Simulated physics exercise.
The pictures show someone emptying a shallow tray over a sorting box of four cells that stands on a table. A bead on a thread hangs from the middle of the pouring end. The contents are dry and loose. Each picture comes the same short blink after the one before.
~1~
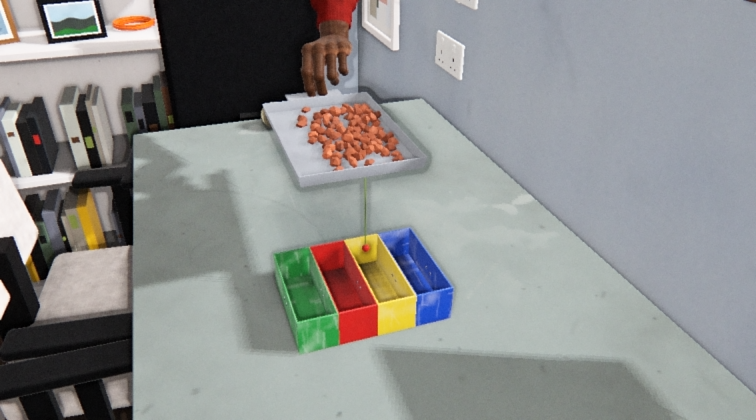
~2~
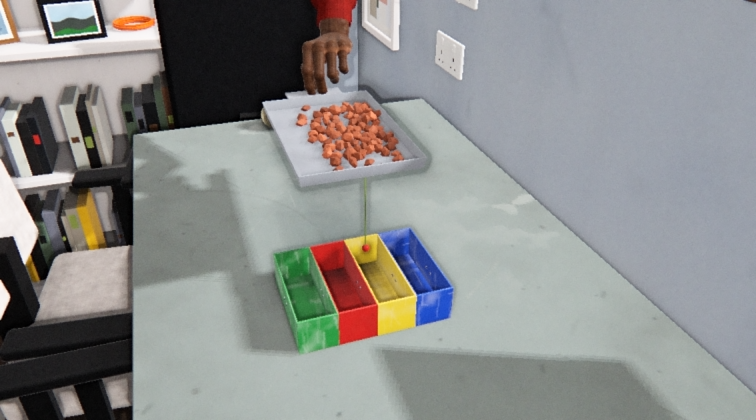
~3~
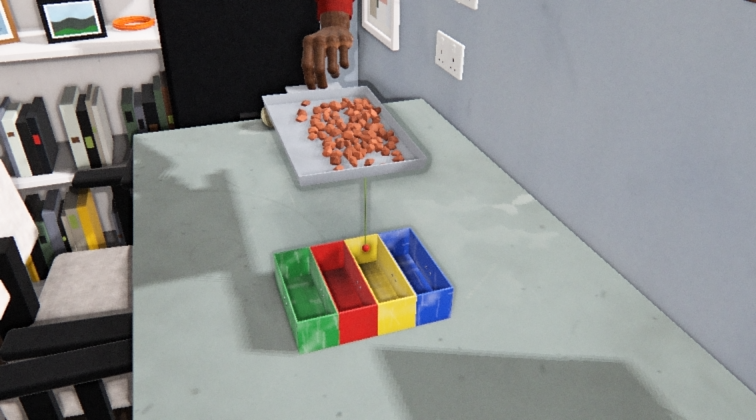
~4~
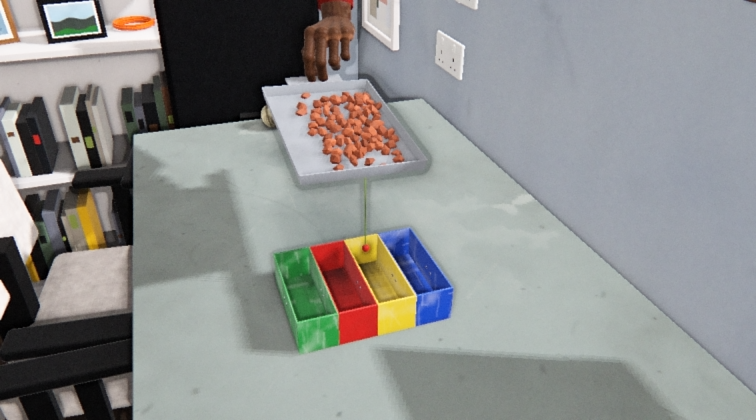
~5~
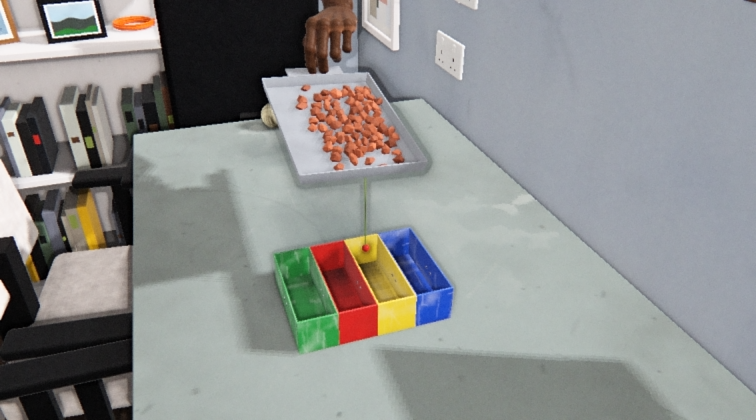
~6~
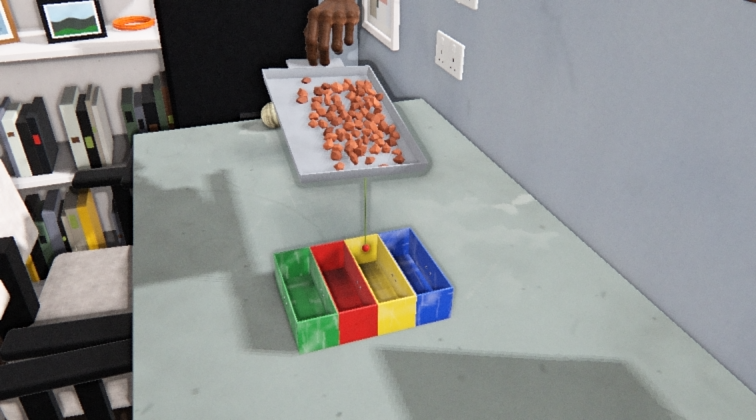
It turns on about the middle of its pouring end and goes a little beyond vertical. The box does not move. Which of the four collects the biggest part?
The blue one ends fullest.
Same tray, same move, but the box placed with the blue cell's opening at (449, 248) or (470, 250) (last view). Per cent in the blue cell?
In turn 10 and 0 in a hundred.
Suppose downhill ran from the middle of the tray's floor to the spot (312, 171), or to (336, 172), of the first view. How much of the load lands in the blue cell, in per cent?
The first gives 0 %, the second 0 %.
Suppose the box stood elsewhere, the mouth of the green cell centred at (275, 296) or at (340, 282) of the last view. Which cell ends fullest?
One: The blue one. Two: The yellow cell.
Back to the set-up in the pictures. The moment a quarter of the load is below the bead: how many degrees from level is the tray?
At about 85°.
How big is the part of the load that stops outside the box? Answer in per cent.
It comes to 20 per cent or so.
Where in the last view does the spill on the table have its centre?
Roughly at (498, 286).
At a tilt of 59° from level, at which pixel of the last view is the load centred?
At about (387, 132).
Just after the last frame, tray tipped steeply; almost all on the tray; just a few falling or outside the box.
A moment on, tray tipped right over; about a tenth on the tray; roughly a third in the blue cell; roughly a quarter in the yellow cell; just a few in the red cell; roughly a quarter falling or outside the box.
Further on, tray tipped past a quarter turn; roughly half in the blue cell; roughly a quarter in the yellow cell; just a few in the red cell; roughly a quarter falling or outside the box.
When it is over, tray tipped past a quarter turn; roughly half in the blue cell; roughly a quarter in the yellow cell; just a few in the red cell; not one in the green cell; roughly a quarter outside the box.
